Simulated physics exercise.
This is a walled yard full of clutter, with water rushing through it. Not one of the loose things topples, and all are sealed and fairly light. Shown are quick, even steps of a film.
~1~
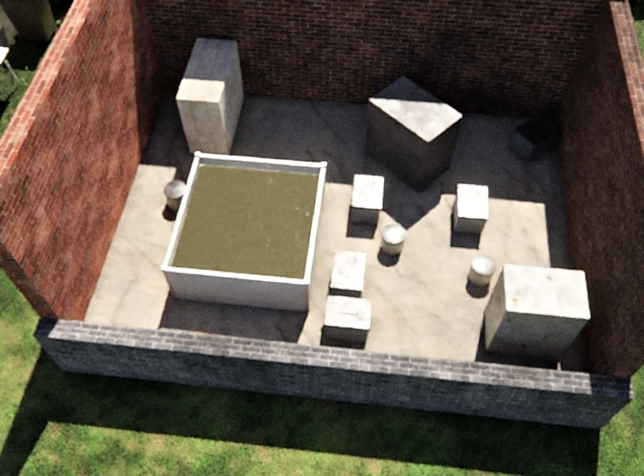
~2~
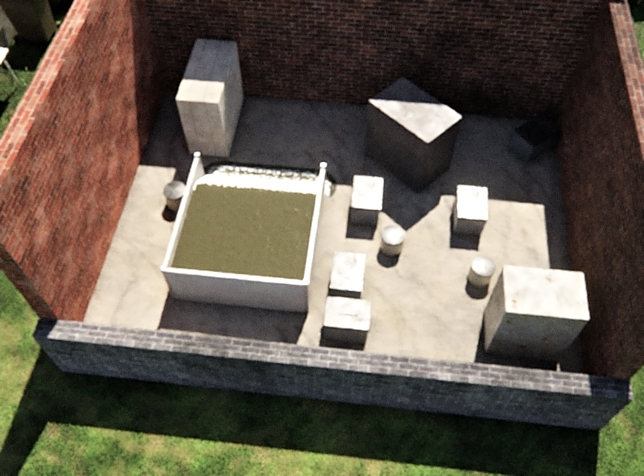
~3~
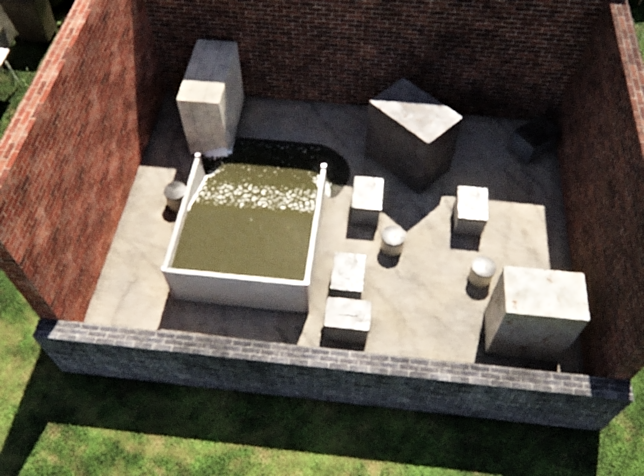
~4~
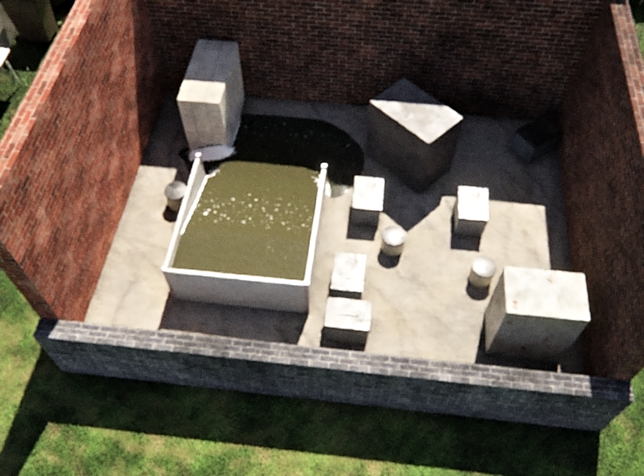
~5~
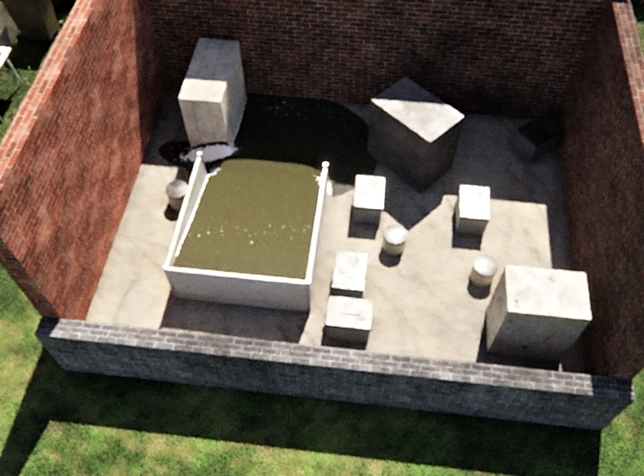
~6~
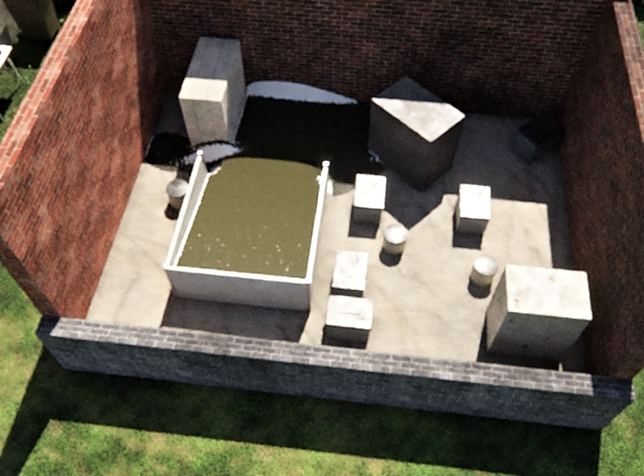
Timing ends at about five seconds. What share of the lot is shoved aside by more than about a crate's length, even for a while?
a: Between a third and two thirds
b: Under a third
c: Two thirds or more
a, between a third and two thirds.
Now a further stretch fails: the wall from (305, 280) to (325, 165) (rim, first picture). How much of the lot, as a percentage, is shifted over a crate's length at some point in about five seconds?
It comes out at roughly 90 per cent.
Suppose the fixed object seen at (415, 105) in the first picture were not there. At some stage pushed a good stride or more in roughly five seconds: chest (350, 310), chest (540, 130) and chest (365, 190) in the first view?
Never got far, then went a long way, then never got far.
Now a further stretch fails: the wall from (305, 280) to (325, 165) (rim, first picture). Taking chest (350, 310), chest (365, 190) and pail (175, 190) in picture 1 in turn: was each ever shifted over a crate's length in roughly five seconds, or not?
One after another: Goes the distance, then goes the distance, then never gets that far.
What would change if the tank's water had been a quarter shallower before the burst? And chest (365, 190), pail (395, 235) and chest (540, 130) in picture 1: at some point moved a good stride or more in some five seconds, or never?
Note, in sequence: Past that mark / within that / past that mark.
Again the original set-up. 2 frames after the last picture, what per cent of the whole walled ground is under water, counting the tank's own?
Roughly 30 %.
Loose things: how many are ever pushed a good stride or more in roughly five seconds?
I count 3.
A moment on, 0 of 8 are well off their spots; 0 afloat.
Next, 0 of 8 are well off their spots; 0 afloat.
Later, 2 of 8 are well off their spots; 1 afloat.
In the end, 3 of 8 are well off their spots, and 3 have been at some point; 3 afloat.
